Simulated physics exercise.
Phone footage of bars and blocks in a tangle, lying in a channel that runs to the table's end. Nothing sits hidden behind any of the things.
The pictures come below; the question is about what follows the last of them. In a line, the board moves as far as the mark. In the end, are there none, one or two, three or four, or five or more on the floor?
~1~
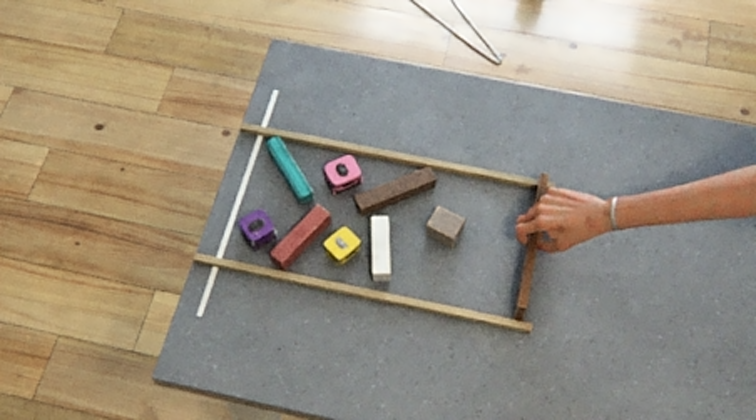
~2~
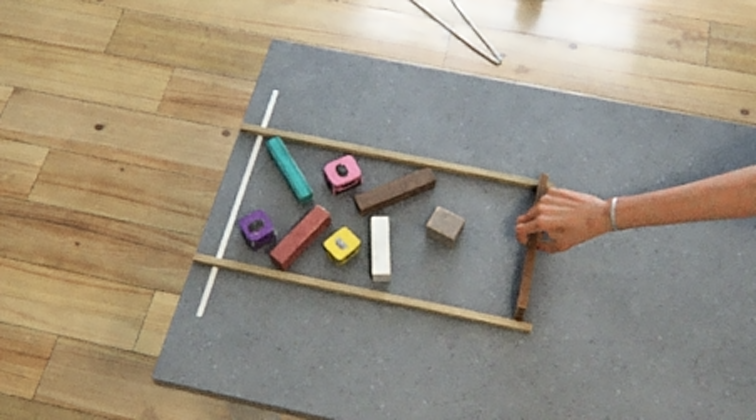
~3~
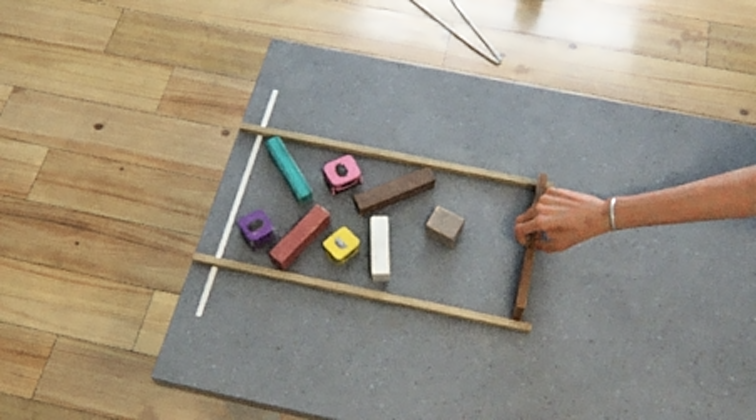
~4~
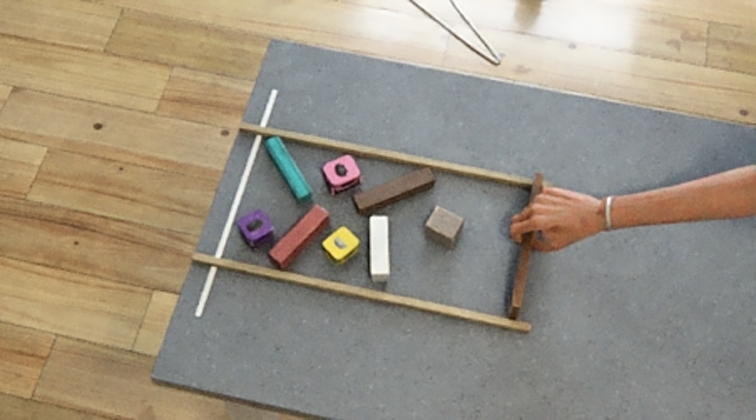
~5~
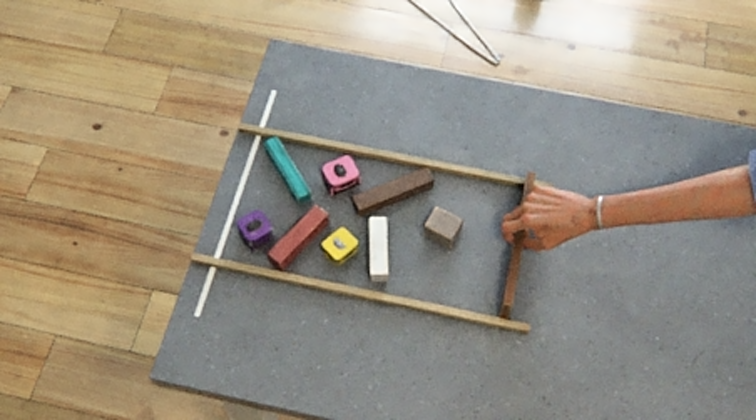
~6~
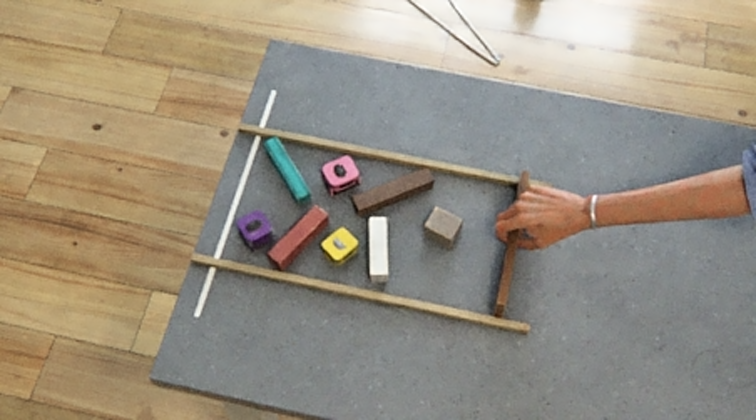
There are five or more on the floor.
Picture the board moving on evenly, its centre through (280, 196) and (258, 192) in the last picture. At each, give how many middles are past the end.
At the first place it's 2, at the second 3.
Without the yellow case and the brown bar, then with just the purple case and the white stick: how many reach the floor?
Well, the first time you'd get 3, and the next time 4.
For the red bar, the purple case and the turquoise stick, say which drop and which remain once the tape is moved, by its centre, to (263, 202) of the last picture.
The red bar drops off; the purple case comes down; the turquoise stick drops off.
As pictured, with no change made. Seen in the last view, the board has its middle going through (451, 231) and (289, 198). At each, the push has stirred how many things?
By the first moment it's 1, by the second it's 8.
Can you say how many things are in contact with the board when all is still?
Contact count: 2.
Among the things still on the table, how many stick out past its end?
Looks like 2 of them.
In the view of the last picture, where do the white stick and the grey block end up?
Listed as asked: First (203, 217), and then (223, 187).
Soon after, none off yet; purple case at rest near (256, 231); turquoise stick at rest near (287, 171); red bar at rest near (299, 238).
Then, none off yet; purple case at rest near (254, 230); turquoise stick moving near (284, 168); red bar moved a little near (282, 237).
Further on, none off yet; purple case tipped well over near (187, 223); turquoise stick moved about its own width near (229, 151); red bar moved about its own width near (215, 223).
At rest, the number that fall off is five or more; fallen, brown bar, yellow case, pink case, red bar, turquoise stick and purple case.
